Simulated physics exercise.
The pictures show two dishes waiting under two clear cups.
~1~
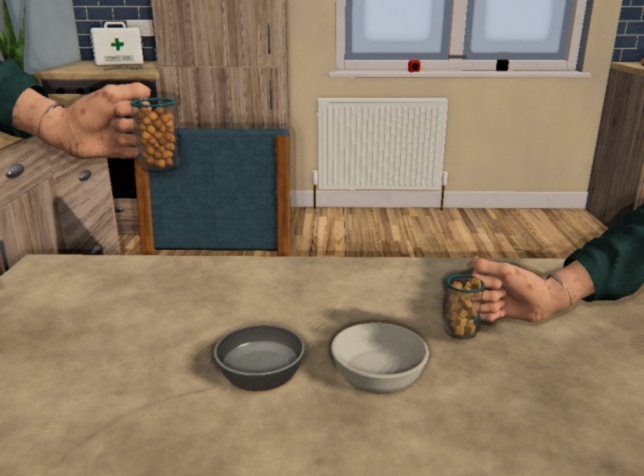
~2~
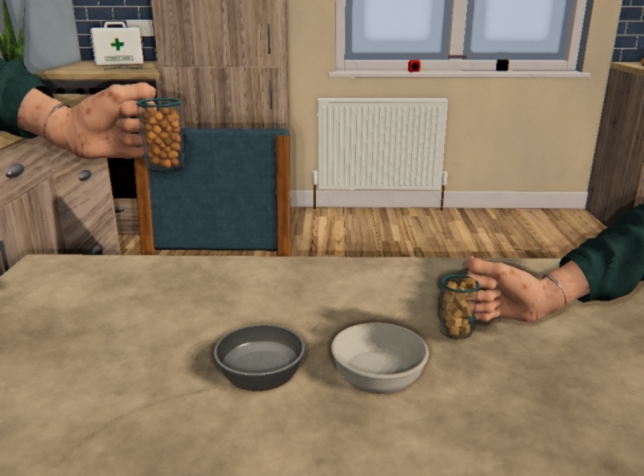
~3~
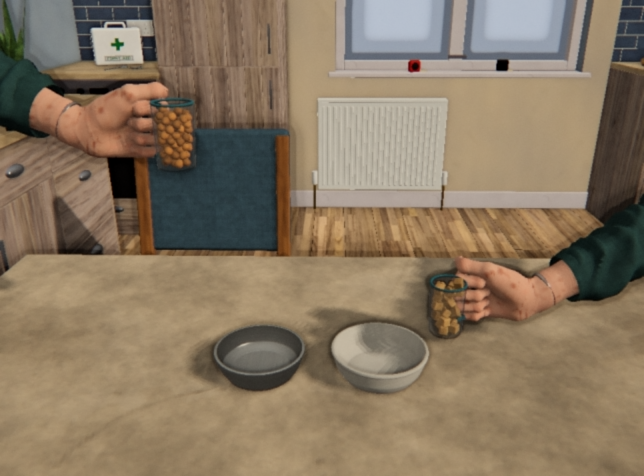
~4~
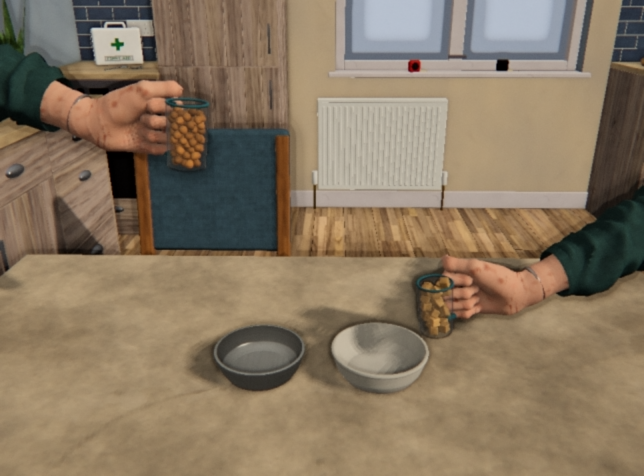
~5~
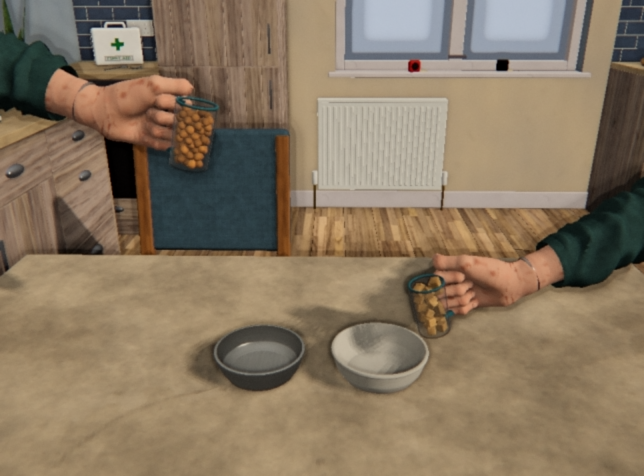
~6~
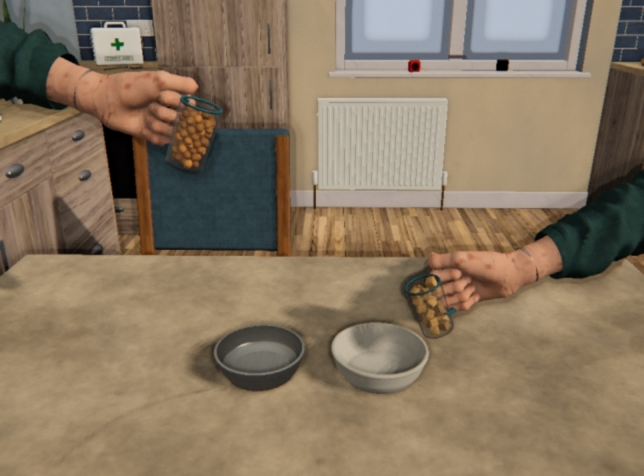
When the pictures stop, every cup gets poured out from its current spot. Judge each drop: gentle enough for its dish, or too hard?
Left dish - too hard, right dish - gentle enough.
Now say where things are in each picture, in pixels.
Left dish at (254, 377), empty; left cup at (156, 135), holding roasted chickpeas, high above its dish; right dish at (383, 378), empty; right cup at (463, 307), holding small wooden cubes, just above its dish, in the first frame.
Left cup at (162, 135), upright; right cup at (458, 307), upright, in the second frame.
Left cup at (175, 135), upright; right cup at (447, 307), upright, in the third frame.
Left cup at (187, 135), tipped 5°; right cup at (436, 307), tipped 5°, in the fourth frame.
Left cup at (193, 135), tipped 13°; right cup at (430, 307), tipped 13°, in the fifth frame.
Left dish at (254, 377); left cup at (193, 135), tipped 20°; right dish at (383, 378); right cup at (430, 307), tipped 20°, in the sixth frame.
Then, 0.66 s after the last picture, left, all still in the cup; right, nearly all still in the cup, a small part in the dish.
Then, 1.23 s after the last picture, left, nearly all still in the cup, a small part in the air; right, most still in the cup, a small part in the dish, a small part in the air.
Then, 1.73 s after the last picture, left, a stray few still in the cup, about half in the dish, about half in the air; right, all in the dish.
At rest, left, nearly all in the dish, a small part outside the dish; right, all in the dish, none outside the dish.
